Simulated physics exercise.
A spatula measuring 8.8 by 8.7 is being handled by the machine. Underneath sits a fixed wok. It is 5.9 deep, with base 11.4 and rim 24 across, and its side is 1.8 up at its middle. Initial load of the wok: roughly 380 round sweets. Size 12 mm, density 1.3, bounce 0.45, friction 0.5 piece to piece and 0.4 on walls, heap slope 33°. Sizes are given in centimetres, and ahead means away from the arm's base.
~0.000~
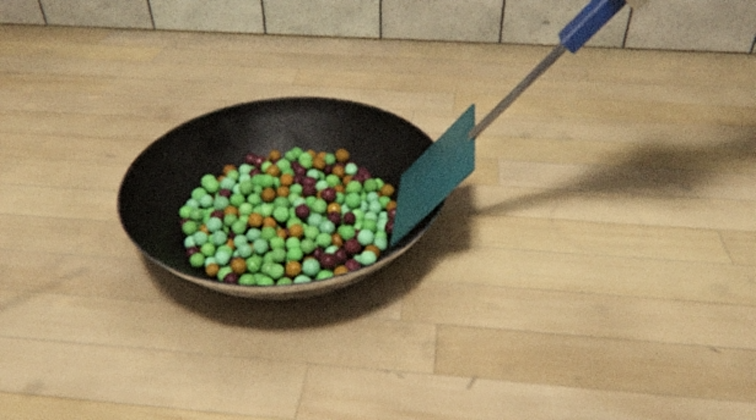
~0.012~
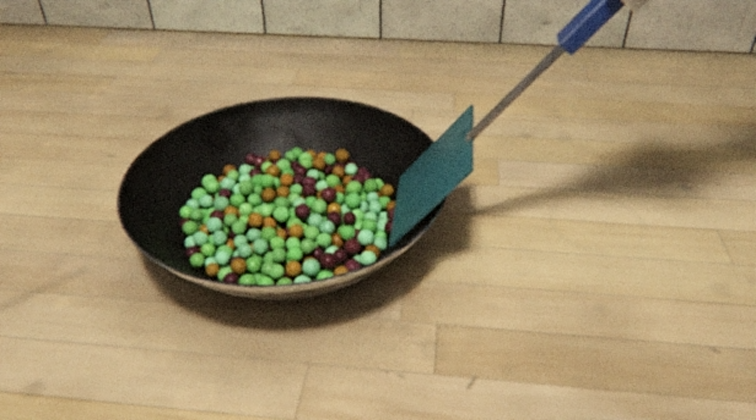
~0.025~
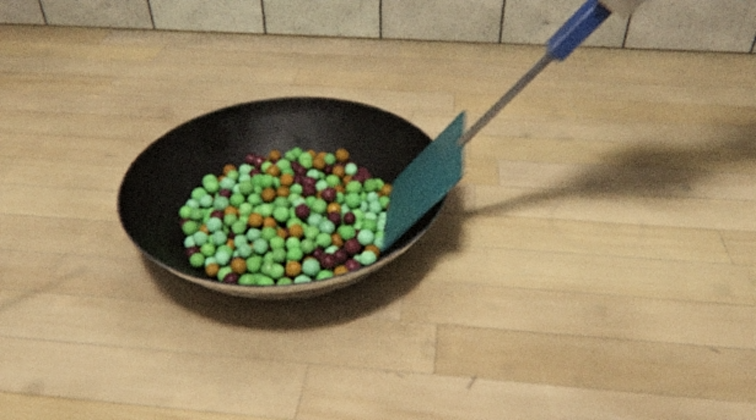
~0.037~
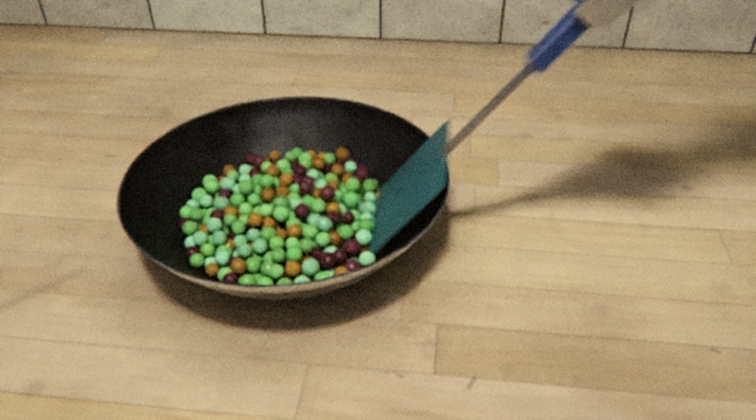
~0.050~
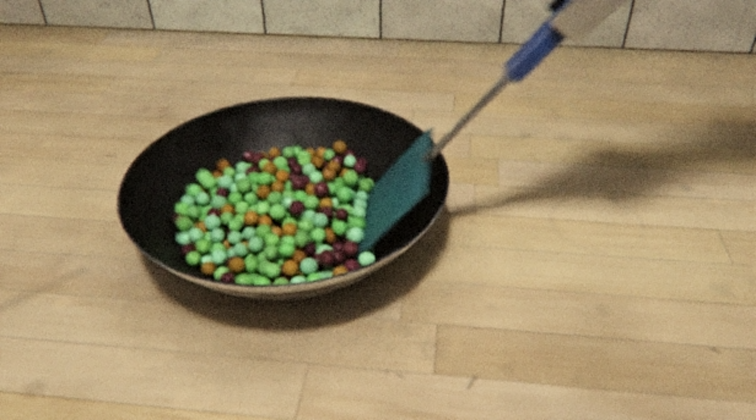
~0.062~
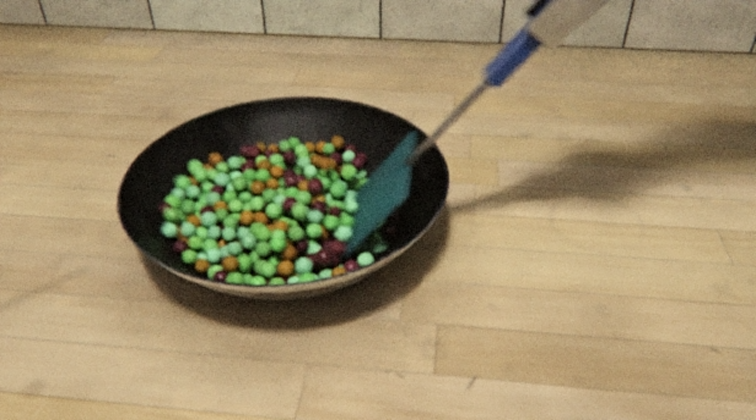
A black wok of green, orange and dark red round sweets sat on a wooden counter while a teal spatula with a blue handle slid in from the right, nudging the heap slightly left.
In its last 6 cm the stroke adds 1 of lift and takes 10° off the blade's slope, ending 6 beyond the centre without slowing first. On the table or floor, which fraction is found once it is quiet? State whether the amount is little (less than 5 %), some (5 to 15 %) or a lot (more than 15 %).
The amount is a lot, more than 15 %.
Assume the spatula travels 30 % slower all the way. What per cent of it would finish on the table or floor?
Roughly 10 in a hundred.
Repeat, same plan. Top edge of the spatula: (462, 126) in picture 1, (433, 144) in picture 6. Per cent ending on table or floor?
Around 5 per cent finishes on the table or floor.
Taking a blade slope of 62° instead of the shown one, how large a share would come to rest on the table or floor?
Estimate for that slope: Some 25 per cent.
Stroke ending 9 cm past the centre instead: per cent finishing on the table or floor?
In that case around 60 per cent.
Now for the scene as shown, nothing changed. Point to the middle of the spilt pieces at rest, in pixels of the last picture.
At about (76, 219).
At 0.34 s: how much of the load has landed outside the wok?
Around 15 percent.
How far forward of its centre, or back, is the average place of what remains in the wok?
Ahead, by around 4.0 cm.
By 0.09 s, sloping 53°, highest piece 8 above the table; 379 in the wok.
By 0.12 s, sloping 49°, highest piece 9 above the table; 378 in the wok, 1 on the blade or in flight.
By 0.34 s, sloping 43°, highest piece 8 above the table; 298 in the wok, 61 on the table or floor, 20 on the blade or in flight.
By 1.39 s, sloping 43°, highest piece 7 above the table; 296 in the wok, 83 on the table or floor.
Final count, 296 in the wok, 83 on the table or floor. That is 22 % on the table or floor.
